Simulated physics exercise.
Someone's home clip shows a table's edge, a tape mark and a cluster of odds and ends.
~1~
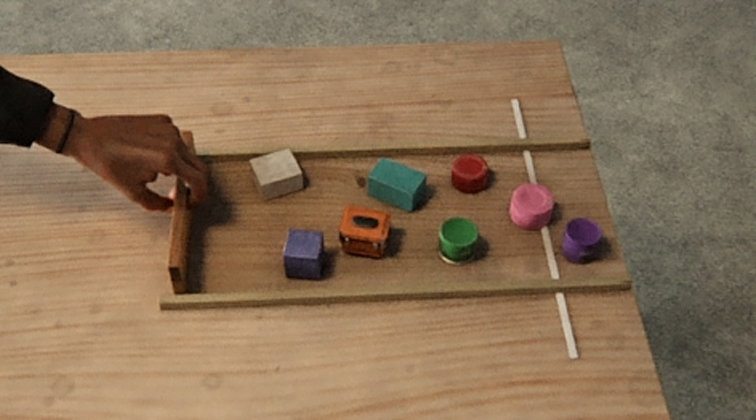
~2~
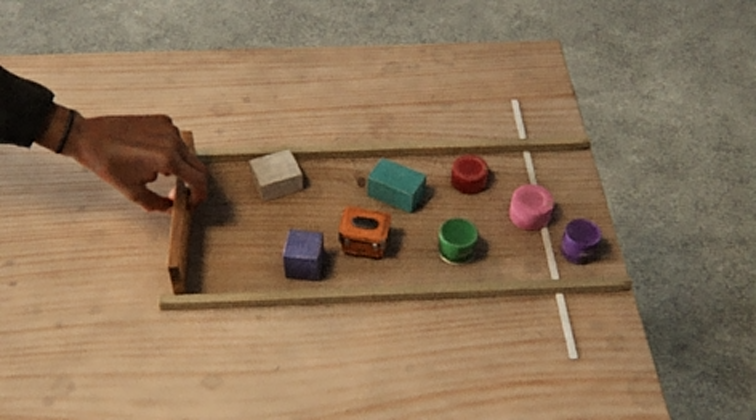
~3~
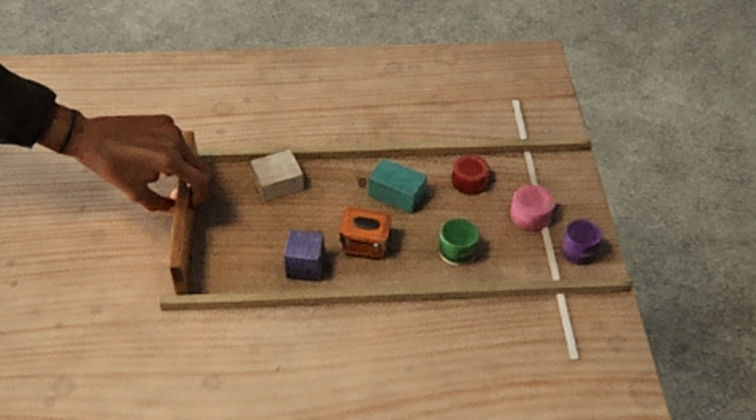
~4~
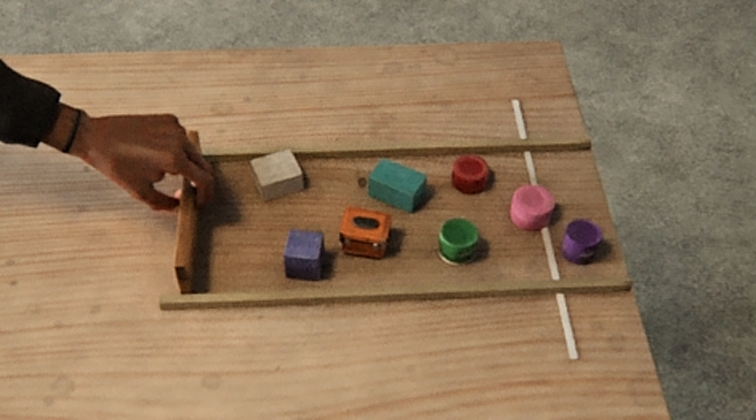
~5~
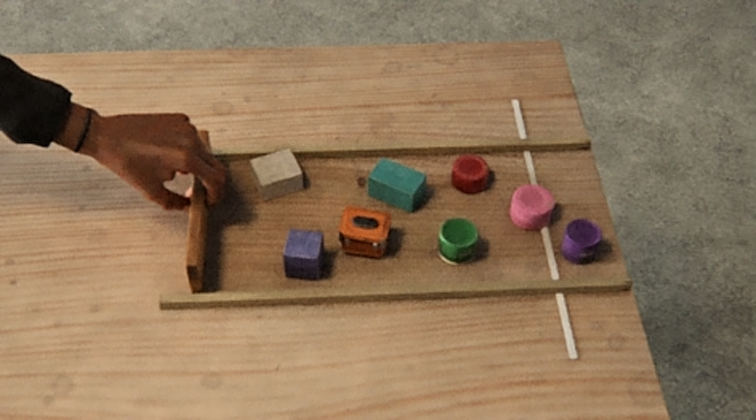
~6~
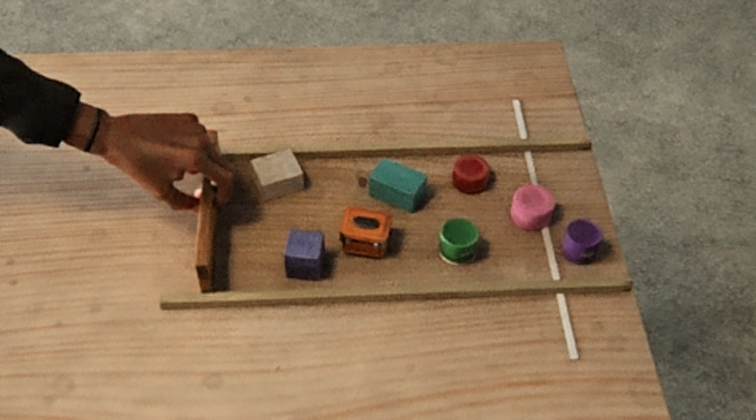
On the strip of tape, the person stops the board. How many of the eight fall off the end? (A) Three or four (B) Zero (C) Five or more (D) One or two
Option D: One or two.
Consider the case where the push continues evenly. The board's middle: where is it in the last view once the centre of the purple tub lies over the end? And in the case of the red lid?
Near (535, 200) and (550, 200).
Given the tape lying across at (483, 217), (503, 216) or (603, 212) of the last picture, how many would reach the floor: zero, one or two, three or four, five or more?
Falls: None; none; five or more.
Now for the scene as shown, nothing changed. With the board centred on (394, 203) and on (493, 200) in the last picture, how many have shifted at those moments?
Respectively 5 and 8.
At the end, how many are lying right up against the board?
Well, it touches 3.
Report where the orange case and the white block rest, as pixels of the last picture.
You'll see the orange case at (559, 201), with the white block at (555, 170).
A little later, none off yet; purple tub at rest near (582, 242); pink lid at rest near (533, 208); red lid at rest near (471, 174).
Next, none off yet; purple tub at rest near (582, 242); pink lid at rest near (533, 208); red lid shifted a little near (485, 165).
Later still, none off yet; purple tub moving near (589, 249); pink lid shifted about its own width near (575, 221); red lid shifted well along near (540, 157).
When it is over, the number that fall off is one or two; down, pink lid and purple tub.
